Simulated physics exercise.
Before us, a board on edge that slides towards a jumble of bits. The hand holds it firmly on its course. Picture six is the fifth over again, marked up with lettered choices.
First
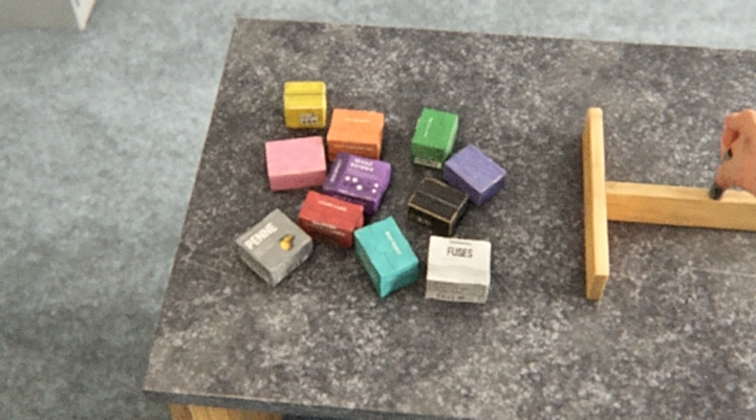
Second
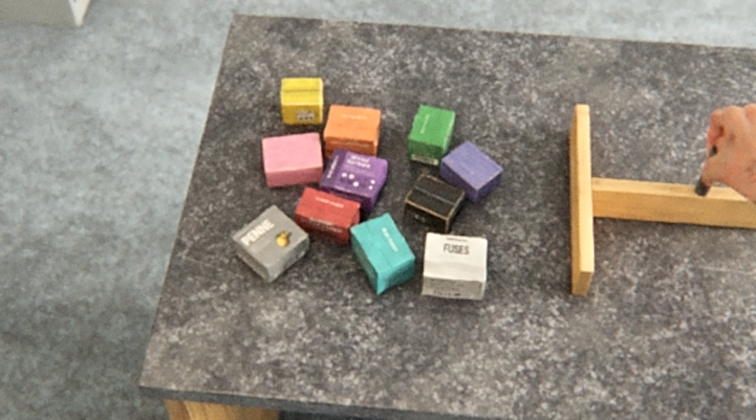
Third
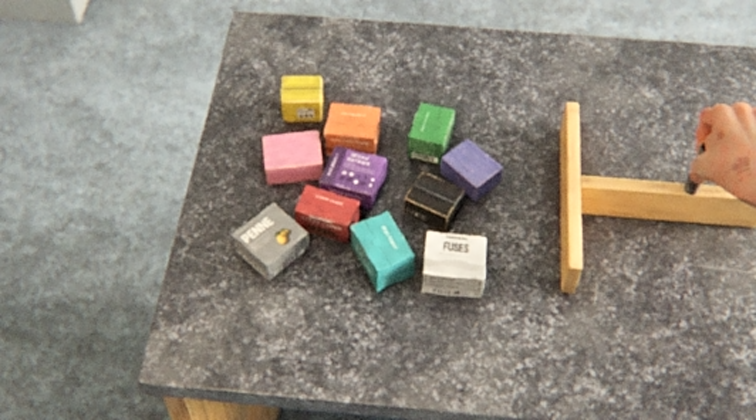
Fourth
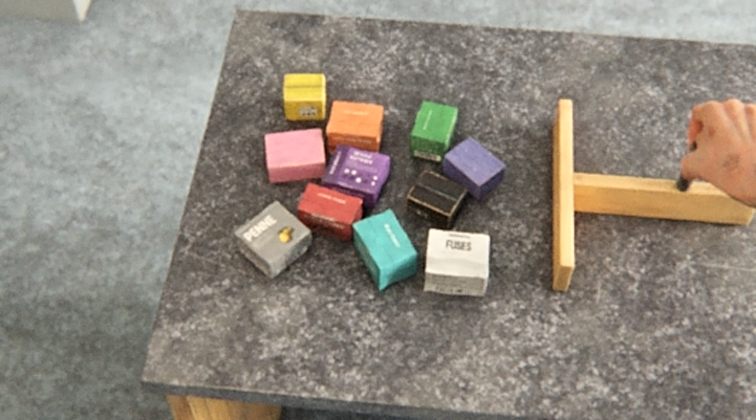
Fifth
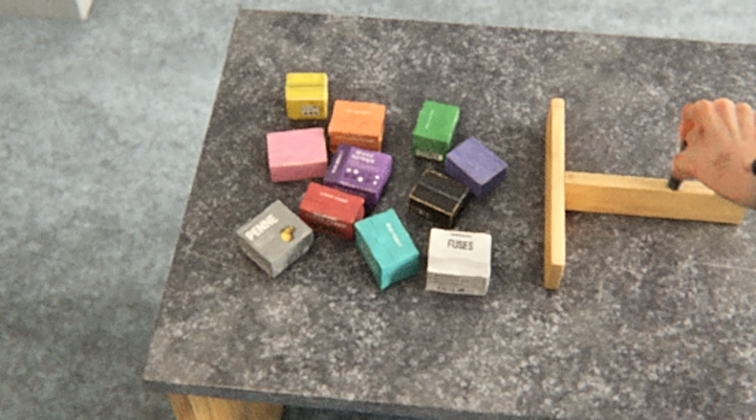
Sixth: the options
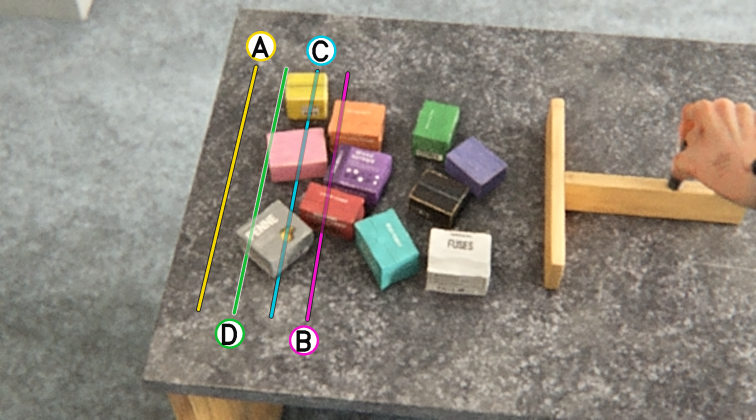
To begin with, a jumble of small coloured boxes sits on a speckled dark table, with a T-shaped wooden board standing to their right, gripped by a hand. The hand then slides the board steadily left, narrowing the gap to the boxes, which stay in place, untouched.
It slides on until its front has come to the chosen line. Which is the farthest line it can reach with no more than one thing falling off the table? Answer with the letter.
B.
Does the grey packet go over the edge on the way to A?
Yes.
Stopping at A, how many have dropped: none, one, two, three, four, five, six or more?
By then, six or more.
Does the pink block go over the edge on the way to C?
Yes.
On the marked copy, A at (230, 178); B at (329, 186); C at (296, 183); D at (263, 180).
With B. Early on, board (475, 170); white box (429, 263); turquoise packet (373, 252).
Further on, board (395, 163); pink block (258, 152); grey packet (242, 241).
At the end, board (334, 158); pink block (200, 148); grey packet (188, 241); none fallen.
As for the rest, A drops six; C drops two; D drops six.
